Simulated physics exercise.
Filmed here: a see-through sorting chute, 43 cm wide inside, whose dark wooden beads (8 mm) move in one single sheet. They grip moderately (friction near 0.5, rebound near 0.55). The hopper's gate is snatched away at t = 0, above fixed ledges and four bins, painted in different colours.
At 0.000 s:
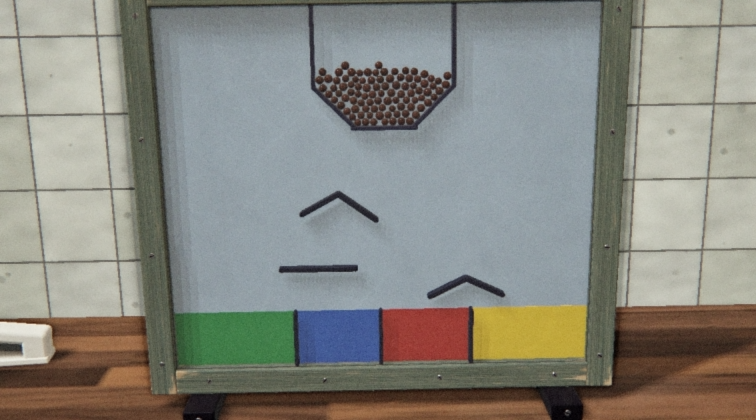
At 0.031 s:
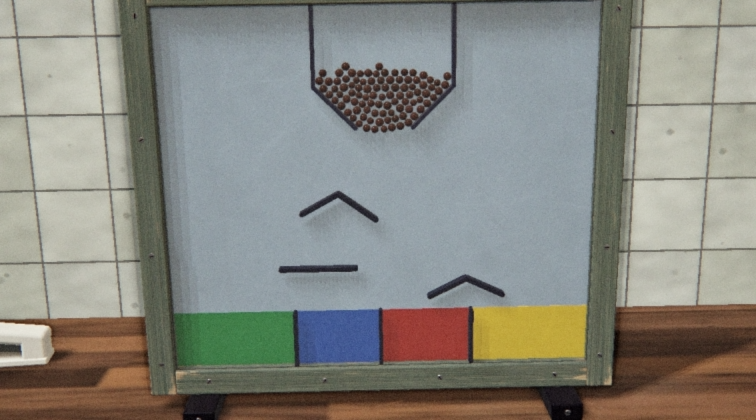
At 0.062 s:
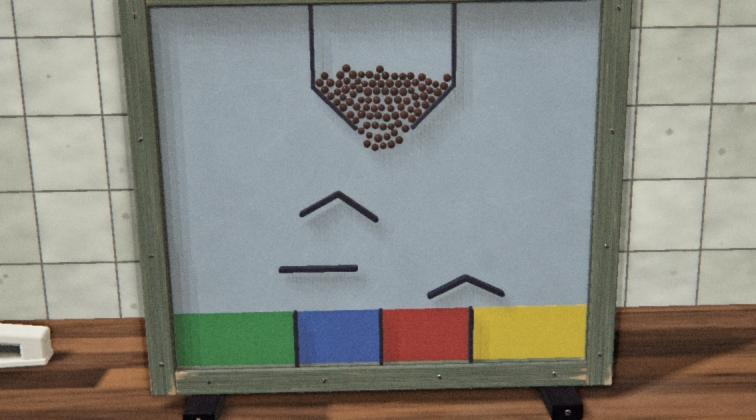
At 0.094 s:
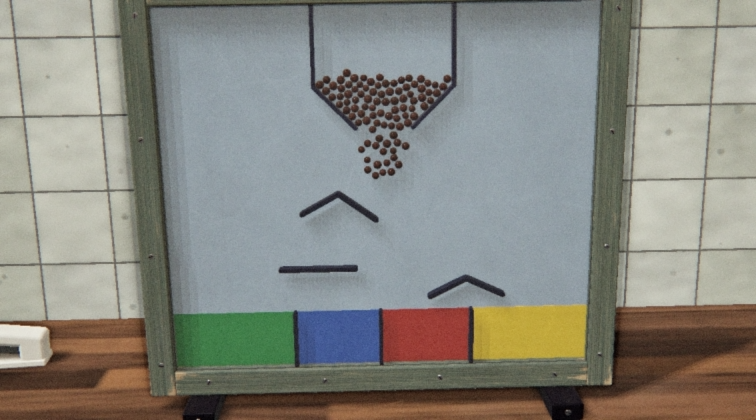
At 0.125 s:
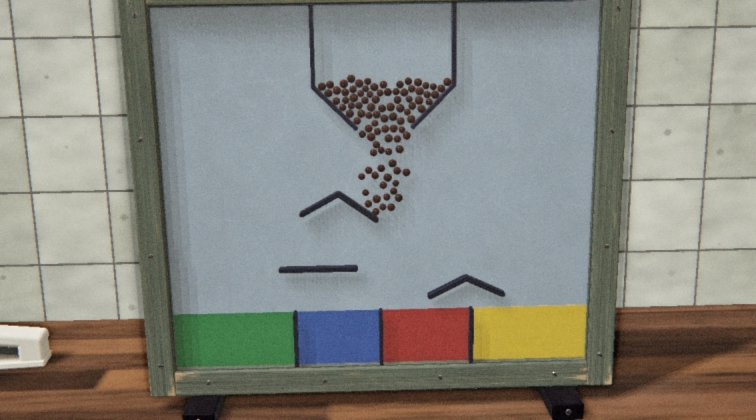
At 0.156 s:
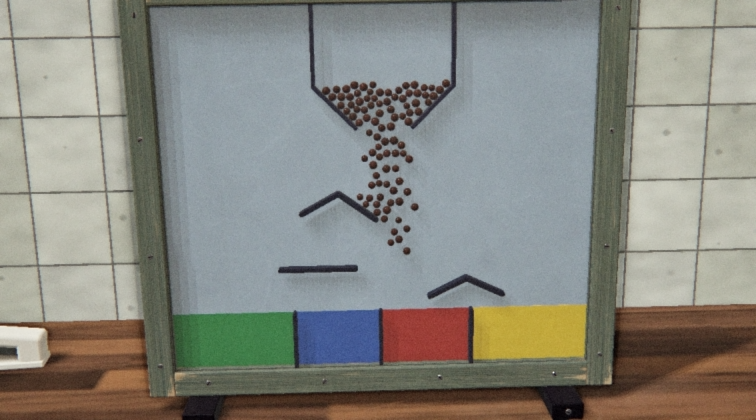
The clip opens on dark beads packed in a hopper above three dark ledges and green, blue, red and yellow sections. The hopper's bottom opens and beads pour down in a narrow stream, striking the right slope of the upper peaked ledge, with some dropping past its right end.
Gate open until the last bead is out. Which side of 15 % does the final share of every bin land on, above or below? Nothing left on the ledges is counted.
Blue below, green below, red above, yellow below.
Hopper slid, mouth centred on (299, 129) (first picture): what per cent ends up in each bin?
Final per cent - blue bin: 0, green bin: 90, red bin: 0, yellow bin: 0.
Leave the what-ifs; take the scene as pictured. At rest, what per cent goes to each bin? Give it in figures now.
Blue bin 10%, green bin 0%, red bin 85%, yellow bin 5%.
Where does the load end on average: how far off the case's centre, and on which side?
Right side, about 4 cm off centre.
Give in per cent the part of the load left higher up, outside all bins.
I'd guess close to 0 in a hundred.
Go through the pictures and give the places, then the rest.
The first picture shows gate shut, about 90 beads in the hopper; its mouth (356, 128) to (413, 127); blue (339, 337), green (236, 339), red (426, 336), yellow (529, 333).
In the second picture, 3 out; lowest bead (384, 129).
In the third picture, 11 out; lowest bead (375, 147).
In the fourth picture, 20 out; lowest bead (376, 176).
In the fifth picture, 34 out; lowest bead (376, 212).
In the sixth picture, 41 out; lowest bead (407, 251); ledges level (281, 270) to (355, 268), roof (302, 214) to (376, 219), roof (430, 296) to (502, 293).
After 0.24 s 75 % have left the hopper; down in the bins, red 5 %.
After 0.55 s 100 % have left the hopper; down in the bins, blue 5 %, red 75 %, yellow 5 %.
All still by 1.4 s, blue 10 %, green 0 %, red 85 %, yellow 5 %.
